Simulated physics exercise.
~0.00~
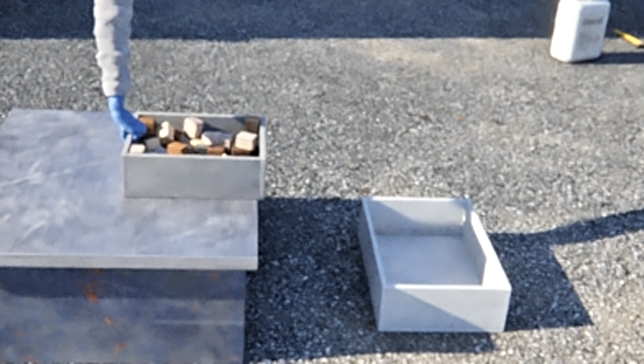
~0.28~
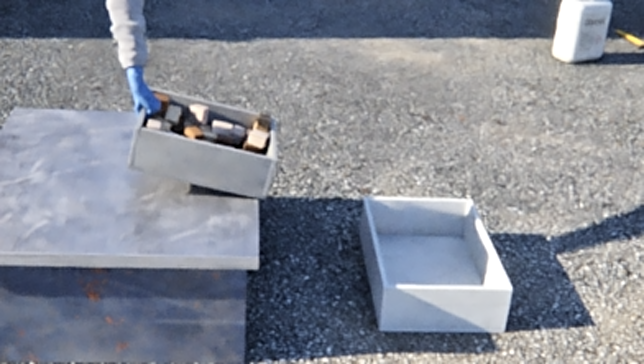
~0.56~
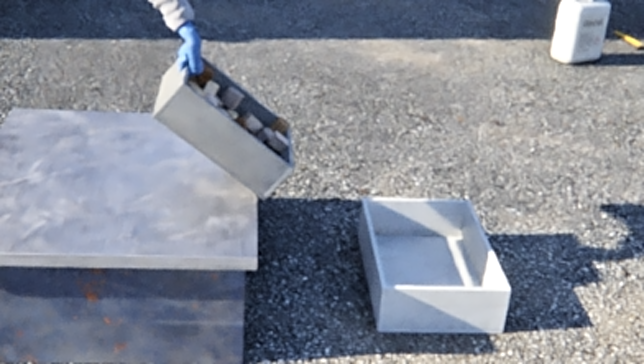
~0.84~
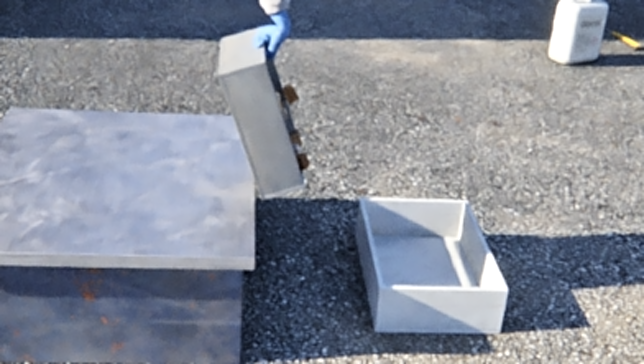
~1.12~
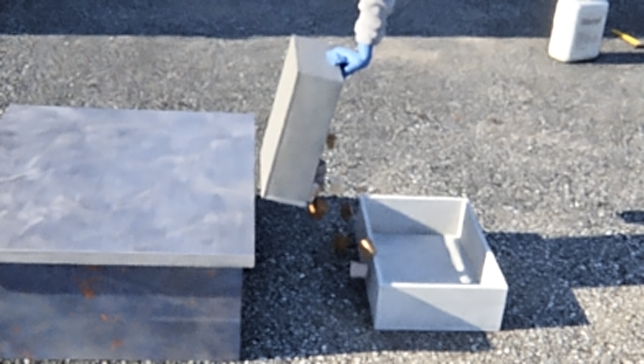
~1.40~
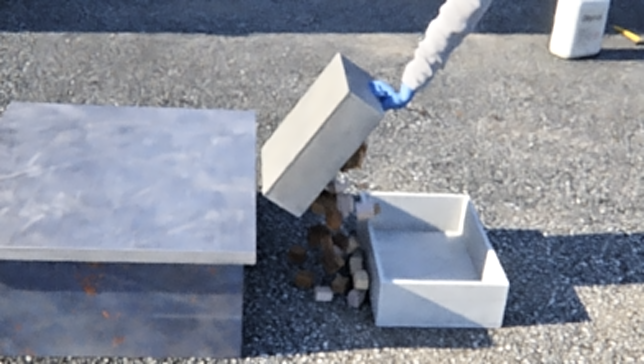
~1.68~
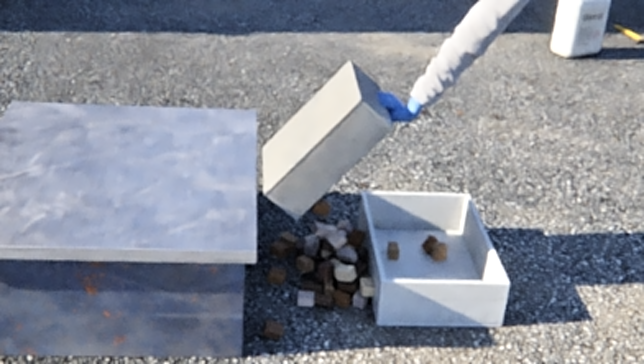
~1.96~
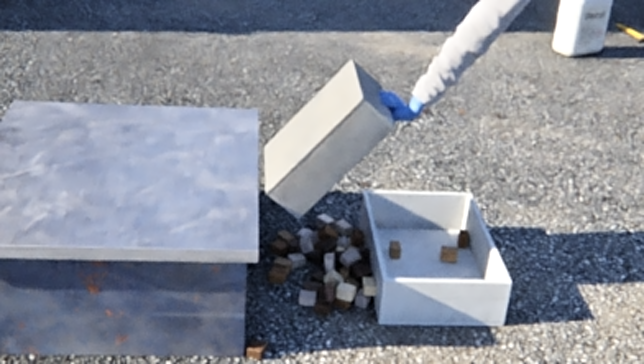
On sunlit asphalt beside a grey bench, a blue-gloved hand tips a grey tote of small brown and pale blocks rightward past upright. The blocks tumble out, most piling on the ground between the bench and a white tub, with a few landing inside it as the tote stays tilted.
